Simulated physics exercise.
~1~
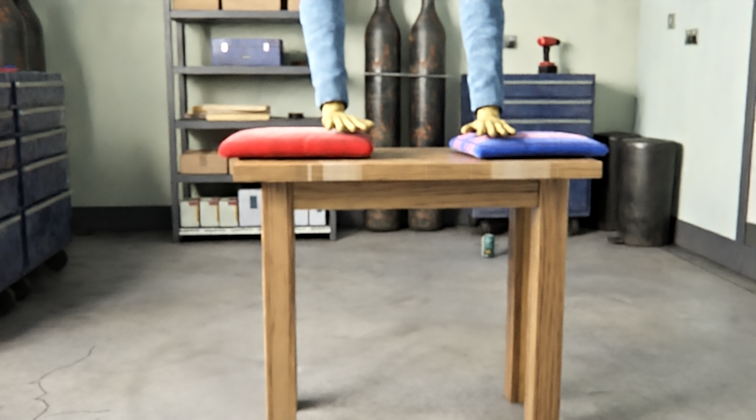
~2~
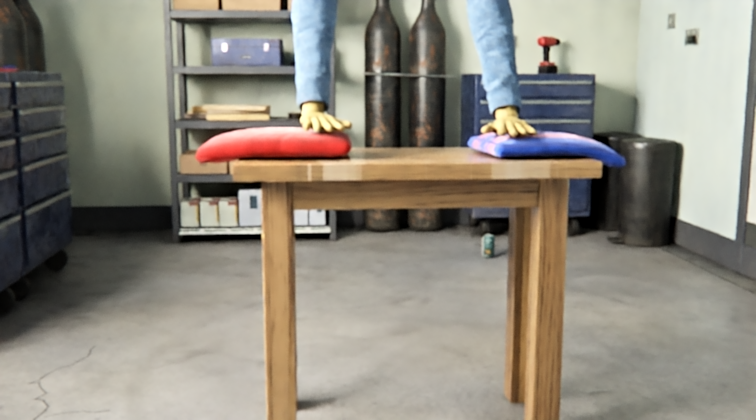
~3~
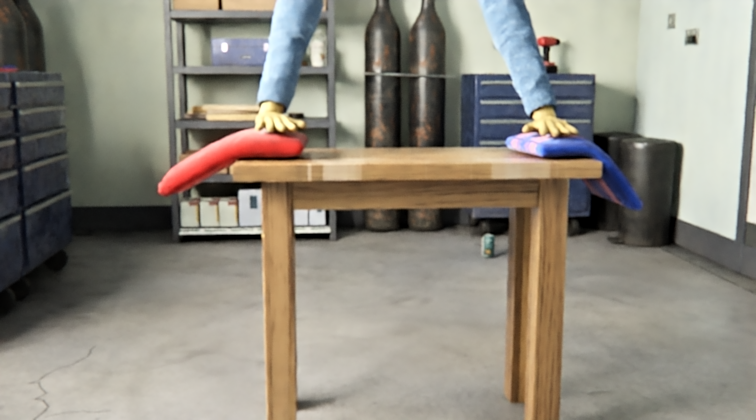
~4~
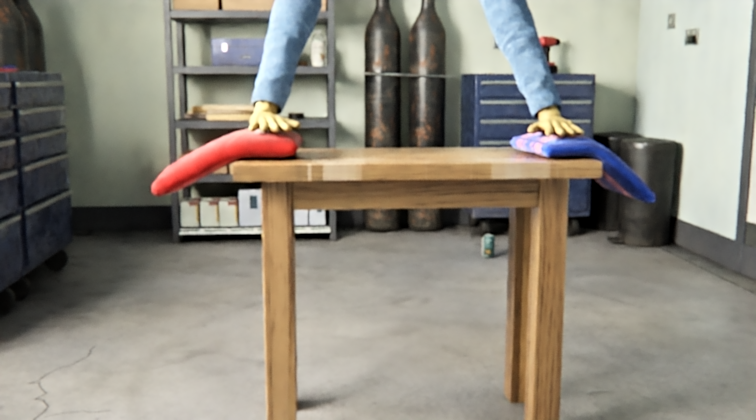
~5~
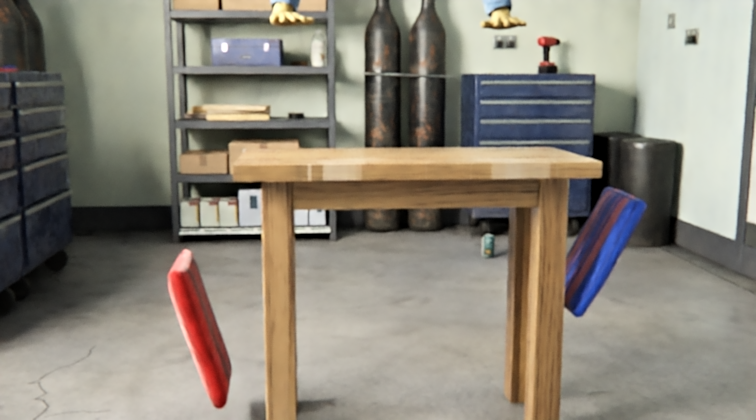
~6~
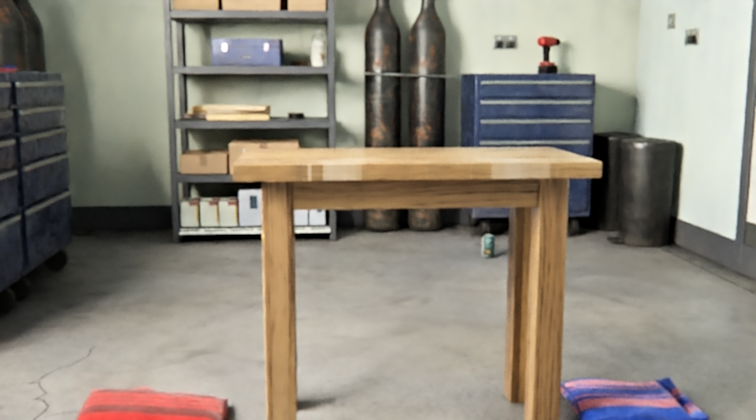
A red folded blanket and a blue folded blanket are pushed apart by two gloved hands to opposite ends of a wooden table, drooping over the edges, and once the hands lift away both fall and lie on the floor on either side.
